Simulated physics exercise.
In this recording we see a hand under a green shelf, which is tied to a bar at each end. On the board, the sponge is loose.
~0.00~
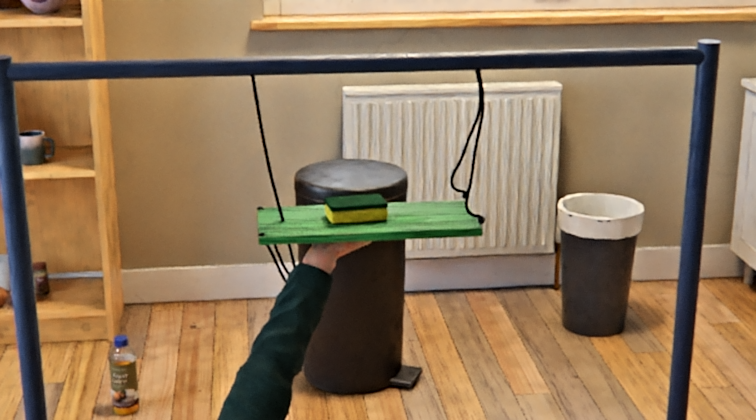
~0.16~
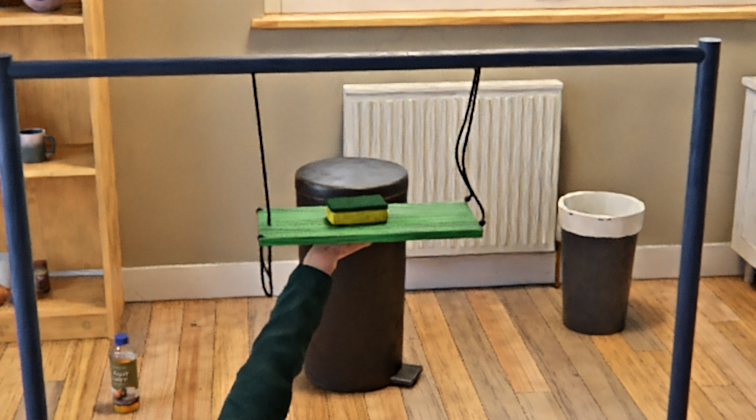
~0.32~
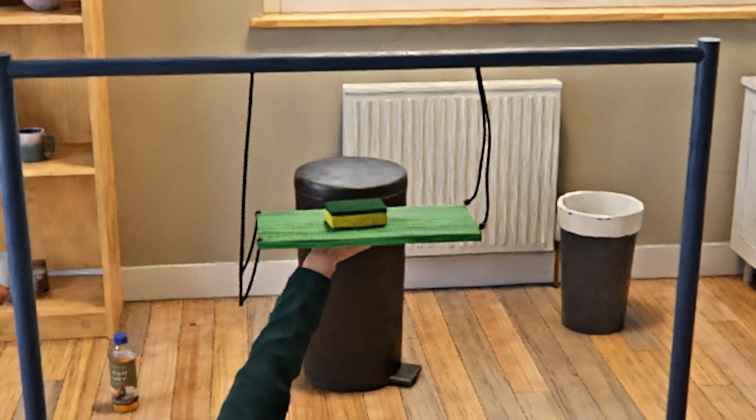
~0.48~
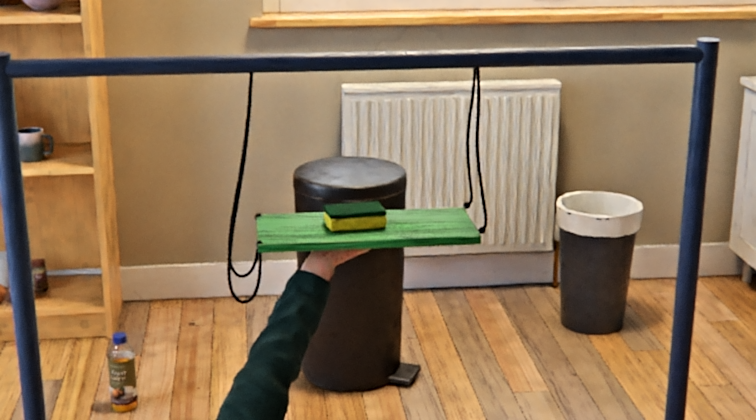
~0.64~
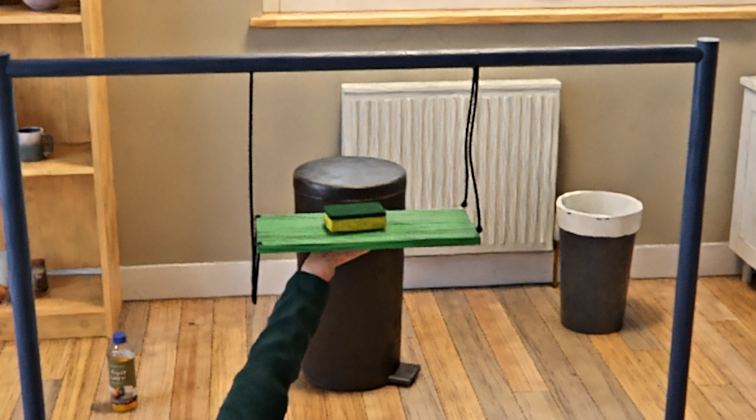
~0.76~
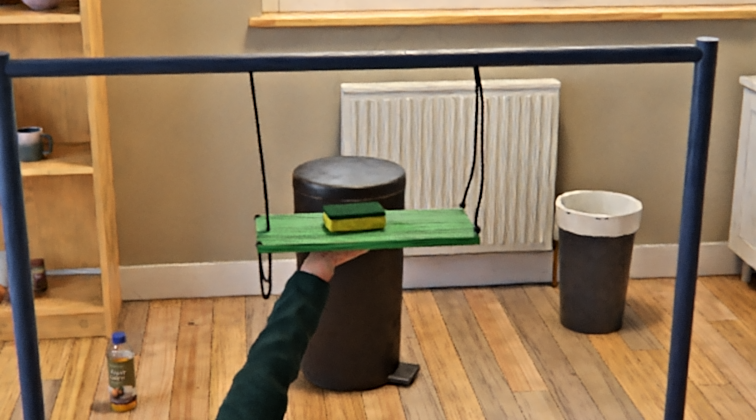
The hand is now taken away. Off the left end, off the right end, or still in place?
It escapes at the left.
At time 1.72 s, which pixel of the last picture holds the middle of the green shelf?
Near (372, 288).
Around 1.18 s, board tipped 16° down to the left; sponge sliding near (260, 280).
Around 1.72 s, board tipped 44° down to the left; sponge on the floor.
Around 2.24 s, board tipped 40° down to the left; sponge on the floor.
Finally, board tipped 40° down to the left; sponge on the floor. The sponge falls from the left end.
